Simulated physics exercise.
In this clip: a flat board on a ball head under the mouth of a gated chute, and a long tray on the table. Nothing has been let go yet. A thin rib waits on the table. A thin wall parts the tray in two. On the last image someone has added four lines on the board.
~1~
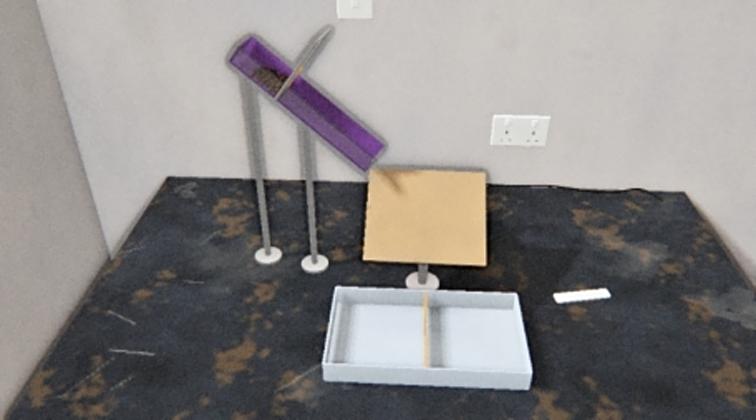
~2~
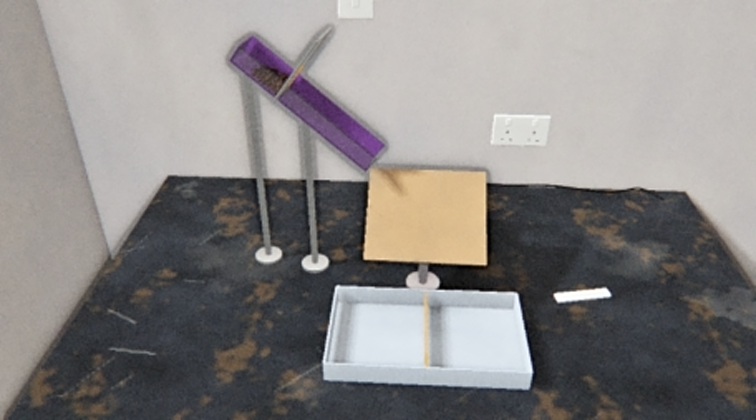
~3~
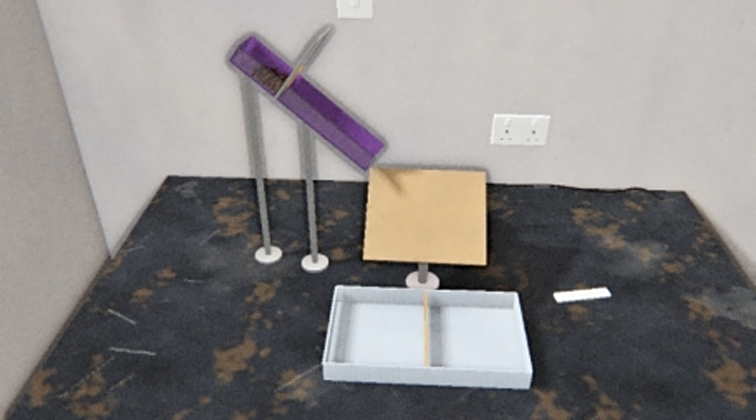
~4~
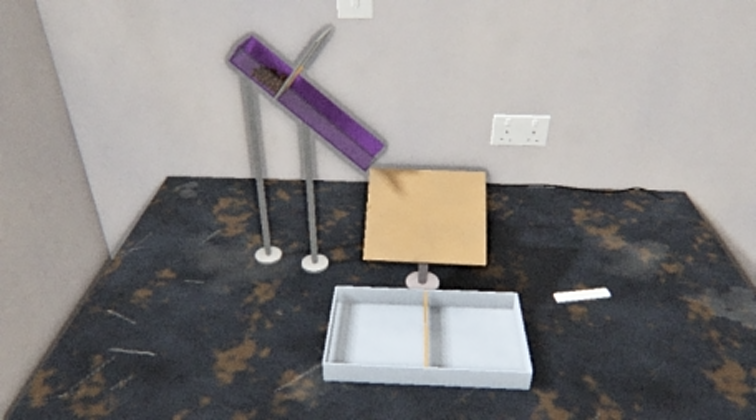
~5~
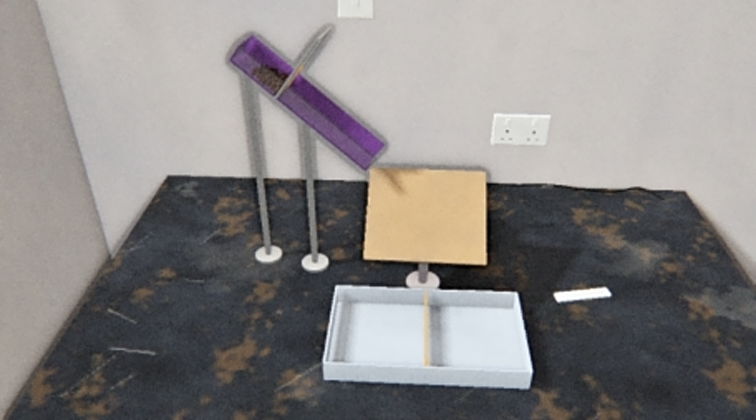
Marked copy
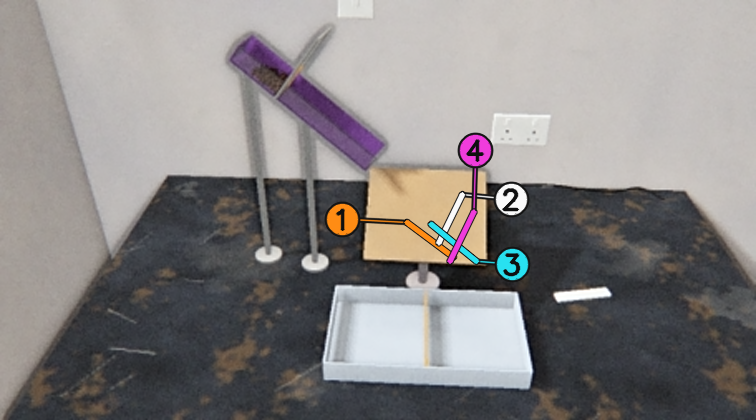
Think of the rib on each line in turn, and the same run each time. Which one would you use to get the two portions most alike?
The answer is line 2.
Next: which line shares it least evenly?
That is line 1.
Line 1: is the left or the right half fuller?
Right.
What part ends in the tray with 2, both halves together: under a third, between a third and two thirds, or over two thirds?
Line 2 gives over two thirds.
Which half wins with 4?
Right.
On the marked copy, line 1 from (406, 222) to (453, 257); line 2 from (462, 194) to (438, 242); line 3 from (431, 224) to (476, 261); line 4 from (473, 211) to (450, 261).
With 1, of what is caught, a stray few in the left half, nearly all in the right.
With 2, of what is caught, about half in the left half, about half in the right.
With 3, of what is caught, about a quarter in the left half, most in the right.
With 4, of what is caught, about a quarter in the left half, most in the right.
